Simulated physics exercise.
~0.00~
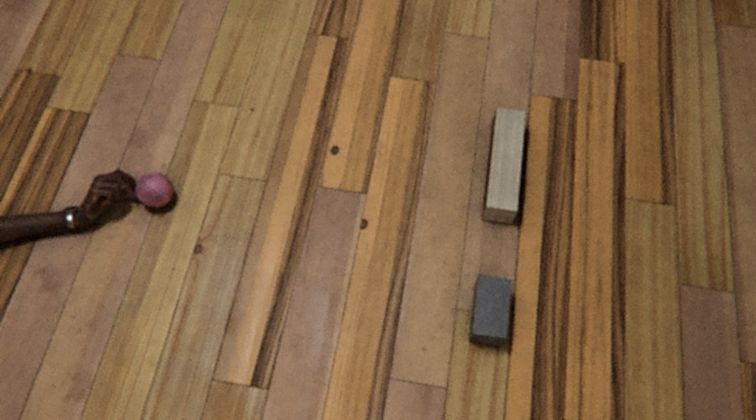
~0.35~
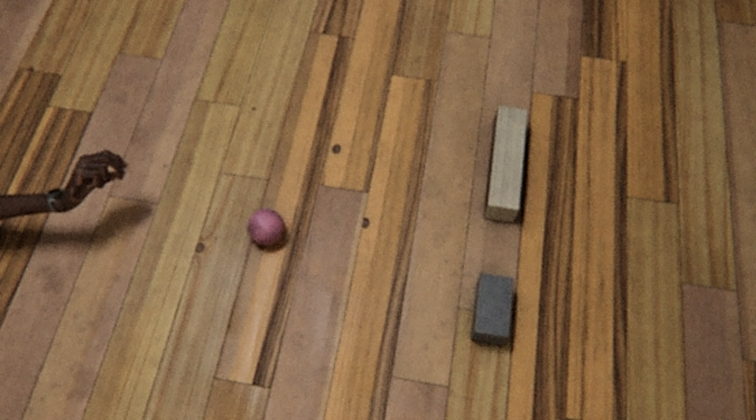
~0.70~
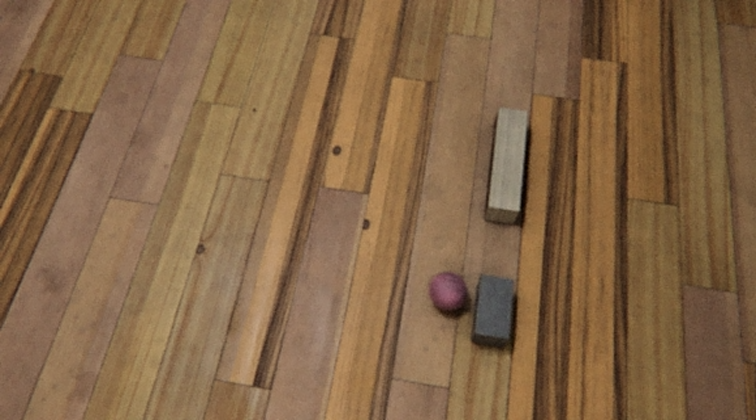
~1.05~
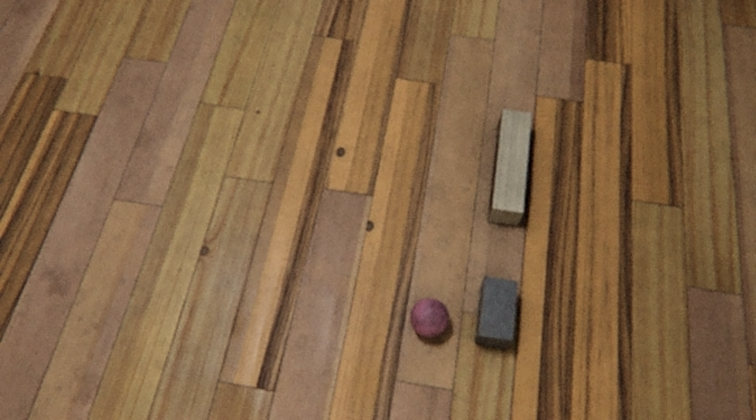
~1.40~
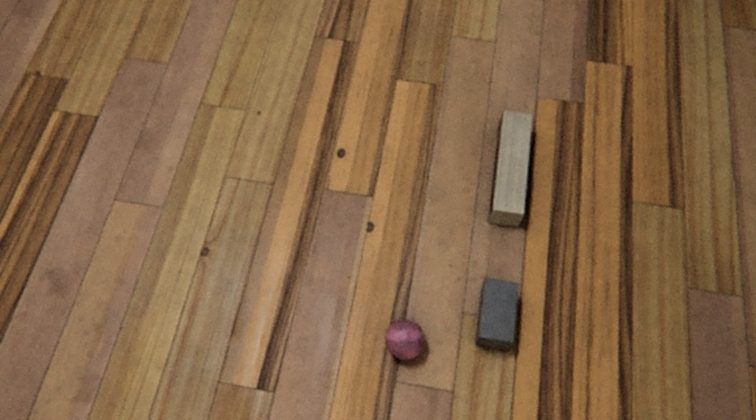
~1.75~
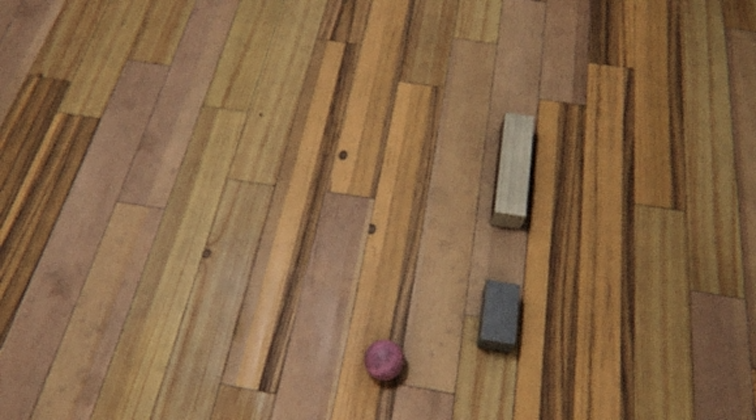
On a striped wooden floor, a hand rolls a pink ball rightward; it hits a grey block and rebounds down and left.
